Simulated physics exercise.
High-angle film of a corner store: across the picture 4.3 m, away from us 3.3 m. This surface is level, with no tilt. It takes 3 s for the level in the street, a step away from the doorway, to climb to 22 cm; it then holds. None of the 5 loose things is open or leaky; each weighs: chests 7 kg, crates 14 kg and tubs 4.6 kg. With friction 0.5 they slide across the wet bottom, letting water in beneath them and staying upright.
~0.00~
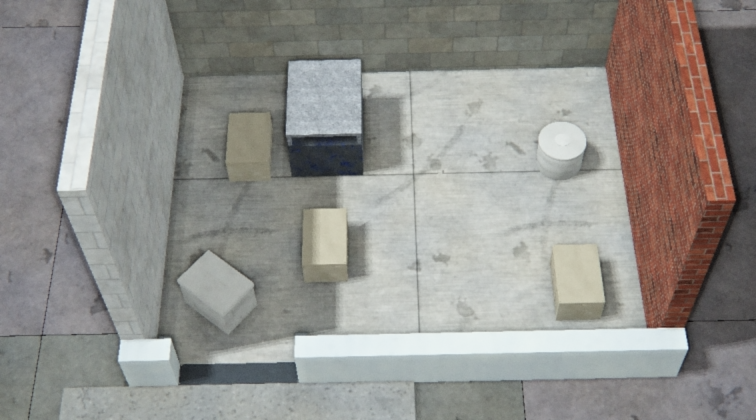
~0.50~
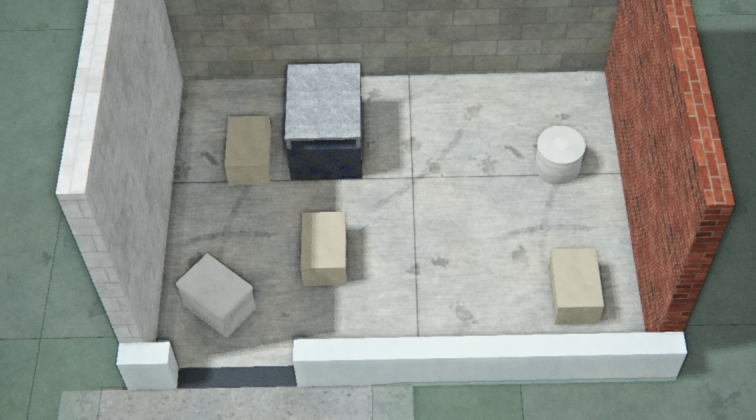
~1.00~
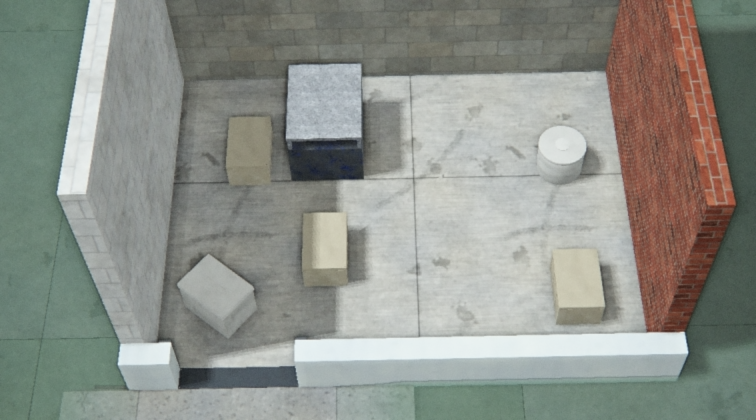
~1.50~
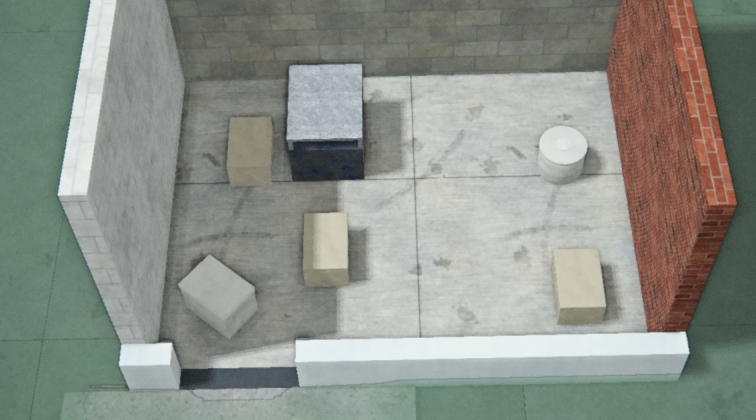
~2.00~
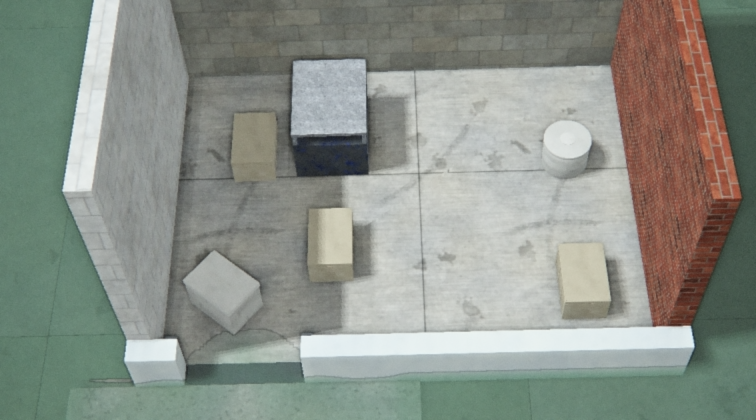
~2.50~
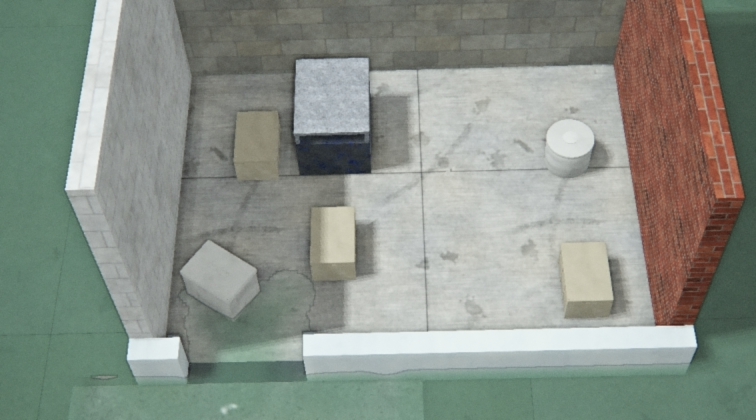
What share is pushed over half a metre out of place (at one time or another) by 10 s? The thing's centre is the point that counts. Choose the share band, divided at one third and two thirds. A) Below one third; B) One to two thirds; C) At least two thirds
Option C: At least two thirds.
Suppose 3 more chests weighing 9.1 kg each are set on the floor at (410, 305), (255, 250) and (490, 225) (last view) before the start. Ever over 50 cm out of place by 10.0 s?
Respectively, lower, higher and lower.
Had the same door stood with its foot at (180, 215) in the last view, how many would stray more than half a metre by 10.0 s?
Then 4 of them would.
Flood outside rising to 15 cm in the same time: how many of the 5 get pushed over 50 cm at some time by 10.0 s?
It would come to 2 of them.
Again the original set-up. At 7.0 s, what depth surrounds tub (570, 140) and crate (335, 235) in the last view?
About 2 and 4 cm.
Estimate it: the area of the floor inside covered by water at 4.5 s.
The covered patch comes to about 7.0 m2.
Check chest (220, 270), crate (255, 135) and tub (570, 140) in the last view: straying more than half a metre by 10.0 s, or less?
Beyond, beyond, beyond.
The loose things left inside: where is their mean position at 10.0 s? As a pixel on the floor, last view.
The average lands around (432, 197).
After 3.5 s 1 of 5 are over 50 cm from their spots; 0 afloat.
After 4.5 s 2 of 5 are over 50 cm from their spots; 1 afloat.
After 7.0 s 3 of 5 are over 50 cm from their spots; 2 afloat.
After 10.0 s 4 of 5 are over 50 cm from their spots, and 4 have been at some point; 4 afloat.
